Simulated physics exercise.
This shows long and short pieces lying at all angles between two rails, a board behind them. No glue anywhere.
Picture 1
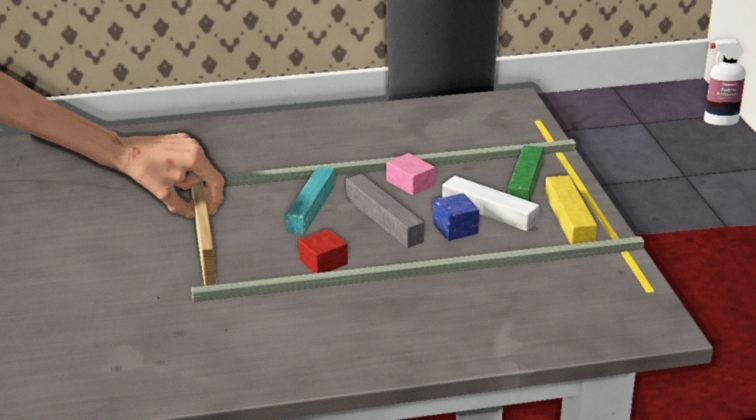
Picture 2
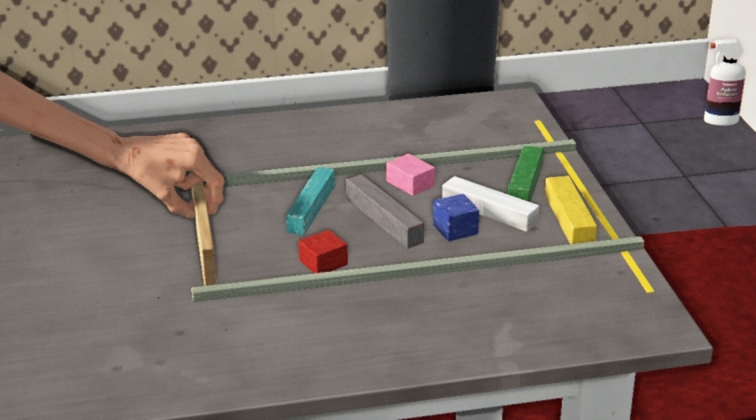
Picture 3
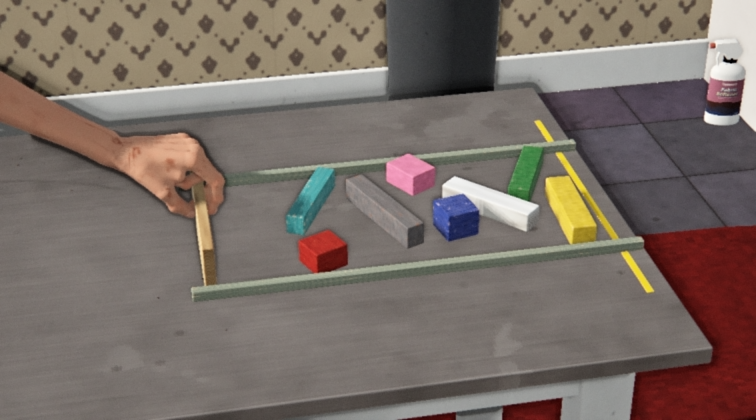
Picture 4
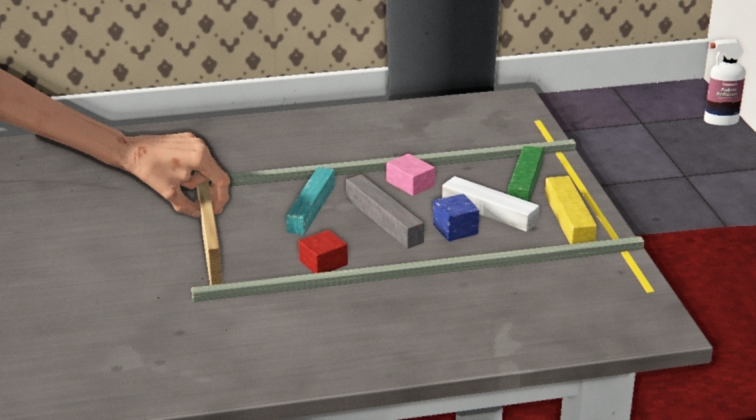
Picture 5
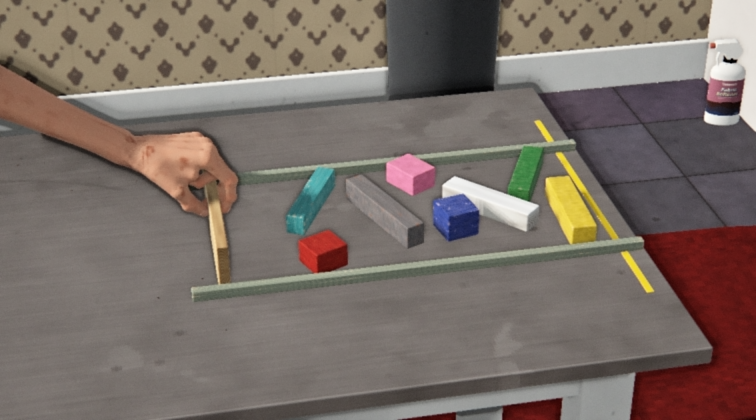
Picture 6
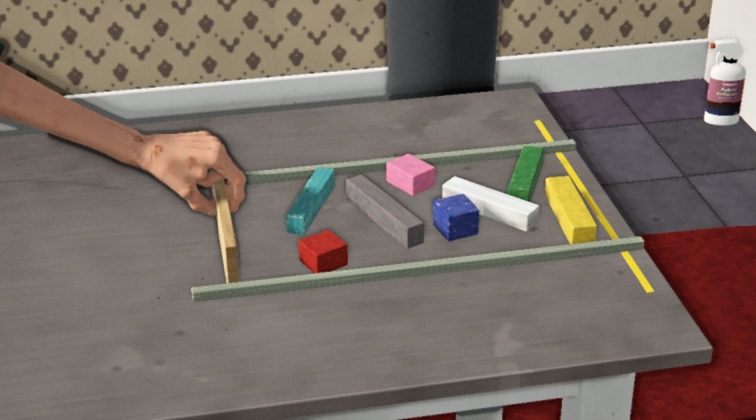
A hand holds a wooden board upright behind coloured bars and blocks lying at various angles between two rails on a grey table, at first keeping it still. The hand then slides the board slowly a short way right, toward the turquoise bar and red block, while the scattered pieces stay in place.
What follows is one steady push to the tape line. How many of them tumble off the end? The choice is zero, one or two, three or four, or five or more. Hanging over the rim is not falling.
As it turns out, the number that fall off is five or more.
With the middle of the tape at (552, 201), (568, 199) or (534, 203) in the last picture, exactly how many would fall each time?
The counts: 4, 4 and 2.
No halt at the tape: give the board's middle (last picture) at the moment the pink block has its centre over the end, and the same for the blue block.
For the pink block at (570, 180), for the blue block at (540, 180).
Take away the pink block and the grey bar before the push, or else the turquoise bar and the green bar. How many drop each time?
3 in the first case, 5 in the second.
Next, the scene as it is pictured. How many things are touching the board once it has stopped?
That makes 2.
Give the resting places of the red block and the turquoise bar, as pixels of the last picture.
About (630, 223), and the other about (585, 171).
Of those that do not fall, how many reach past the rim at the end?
That would be 1.
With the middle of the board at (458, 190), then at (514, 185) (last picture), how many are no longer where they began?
The counts are 8 and 8.
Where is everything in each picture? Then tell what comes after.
Yellow bar (570, 210); green bar (526, 175); white stick (490, 203); board (201, 218); tape (588, 197), in the first picture.
Green bar (526, 175); pink block (411, 174), in the second picture.
White stick (490, 203); board (201, 218), in the third picture.
Yellow bar (570, 210); turquoise bar (311, 200), in the fourth picture.
Green bar (526, 175); grey bar (384, 210), in the fifth picture.
Yellow bar (570, 210); green bar (526, 175); white stick (490, 203); board (223, 215); tape (588, 197), in the sixth picture.
A little later, none off yet; yellow bar at rest near (570, 210); green bar at rest near (526, 175); white stick at rest near (490, 203).
When it is over, the number that fall off is five or more; down, grey bar, pink block, blue block, white stick, green bar and yellow bar.
